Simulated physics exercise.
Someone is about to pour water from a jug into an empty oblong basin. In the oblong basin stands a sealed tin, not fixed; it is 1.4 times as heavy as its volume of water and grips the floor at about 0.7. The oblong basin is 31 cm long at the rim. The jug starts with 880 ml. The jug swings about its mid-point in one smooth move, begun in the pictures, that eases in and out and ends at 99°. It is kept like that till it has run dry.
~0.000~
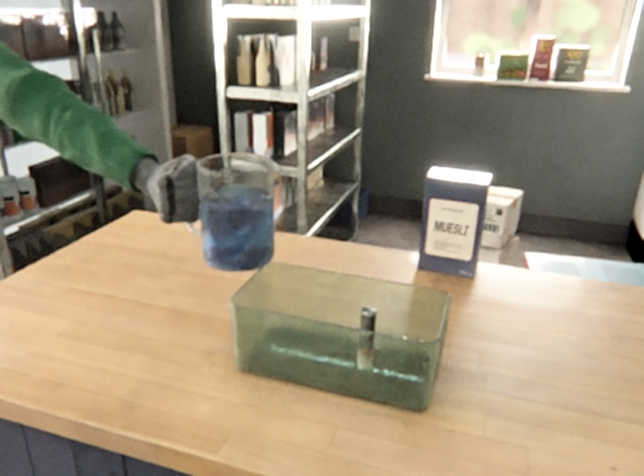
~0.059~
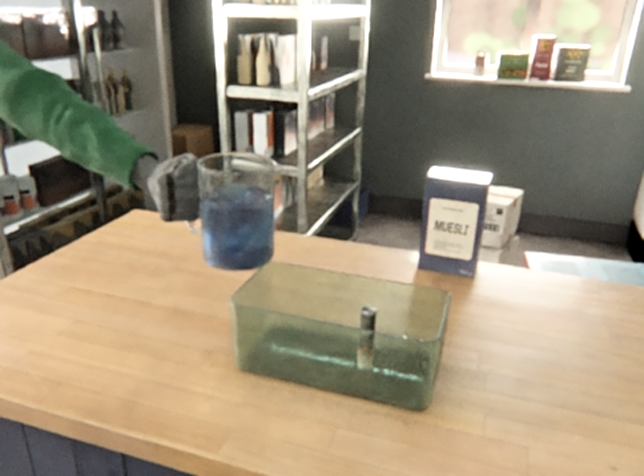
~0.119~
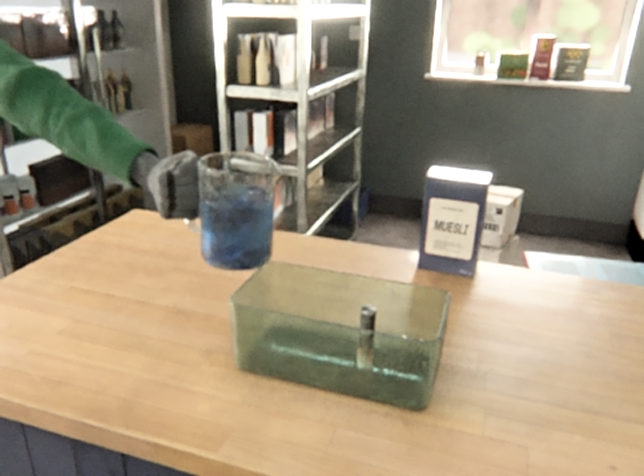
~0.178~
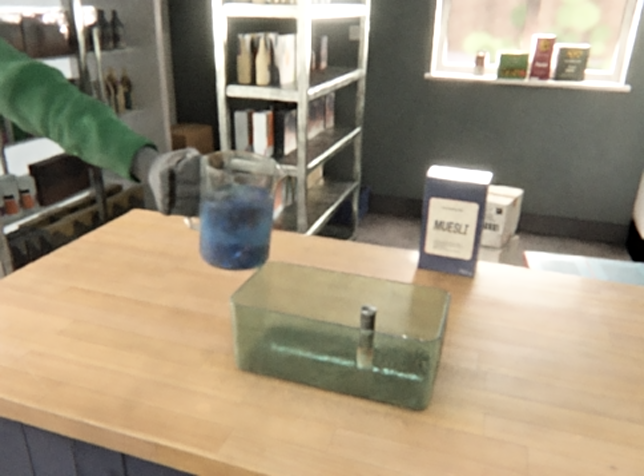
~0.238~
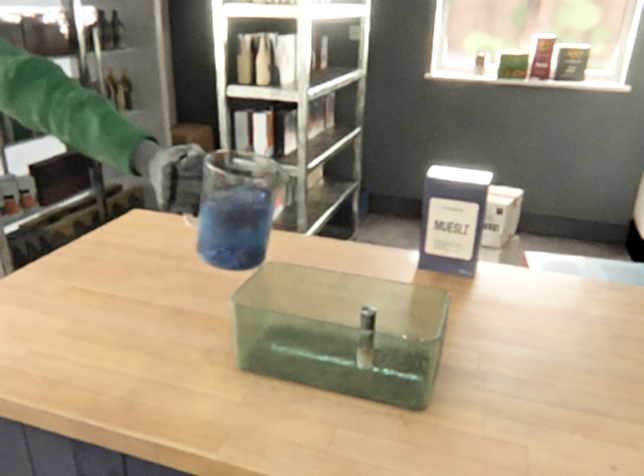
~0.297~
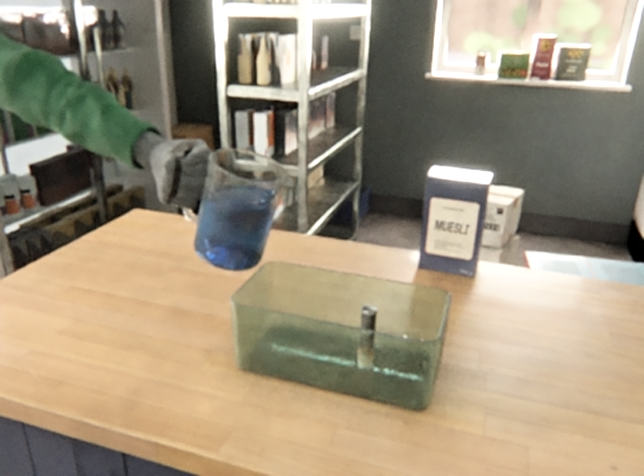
At the start, a gloved hand in a green sleeve holds a clear jug of blue liquid upright above a wooden counter, beside an oblong greenish basin with a small upright tin inside. The jug then tilts gradually to the right, its base swinging slightly left, while the basin and muesli box stay still.
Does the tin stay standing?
The tin keeps standing.
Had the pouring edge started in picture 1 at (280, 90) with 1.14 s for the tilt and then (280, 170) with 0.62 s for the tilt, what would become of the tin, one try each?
First it remains upright; then it stays up.
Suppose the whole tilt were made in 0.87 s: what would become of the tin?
Then it remains upright.
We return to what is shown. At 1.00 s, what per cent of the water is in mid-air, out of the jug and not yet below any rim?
About 16 per cent.
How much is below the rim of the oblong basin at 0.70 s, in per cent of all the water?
Near 0 in a hundred.
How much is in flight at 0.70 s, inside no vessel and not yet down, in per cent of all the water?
About 6 per cent.
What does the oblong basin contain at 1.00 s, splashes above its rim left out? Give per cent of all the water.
Near 34 in a hundred.
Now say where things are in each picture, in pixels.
In the first frame, tilt 0°; pouring edge (281, 170); surface from (208, 190) to (270, 198); the oblong basin's rim runs from (248, 282) to (445, 318); the tin's top is at (369, 313).
In the second frame, tilt 1°; pouring edge (282, 170); surface from (209, 189) to (271, 198).
In the third frame, tilt 3°; pouring edge (283, 171); surface from (209, 189) to (271, 198).
In the fourth frame, tilt 6°; pouring edge (286, 174); surface from (209, 189) to (272, 198).
In the fifth frame, tilt 10°; pouring edge (289, 179); surface from (209, 191) to (273, 198).
In the sixth frame, tilt 16°; pouring edge (293, 185); surface from (211, 190) to (276, 199).
Then, 0.70 s in, the tilt is 67° and 94 per cent is still to pour; the tin stands where it began.
Then, 1.00 s in, the tilt is 95° and 50 per cent is still to pour; the tin stands where it began.
Then, 1.30 s in, the tilt is 99° and 12 per cent is still to pour; the tin stands where it began.
Then, 1.64 s in, the tilt is 99° and 2 per cent is still to pour; the tin stands where it began.
Finally, the tin stands where it began.
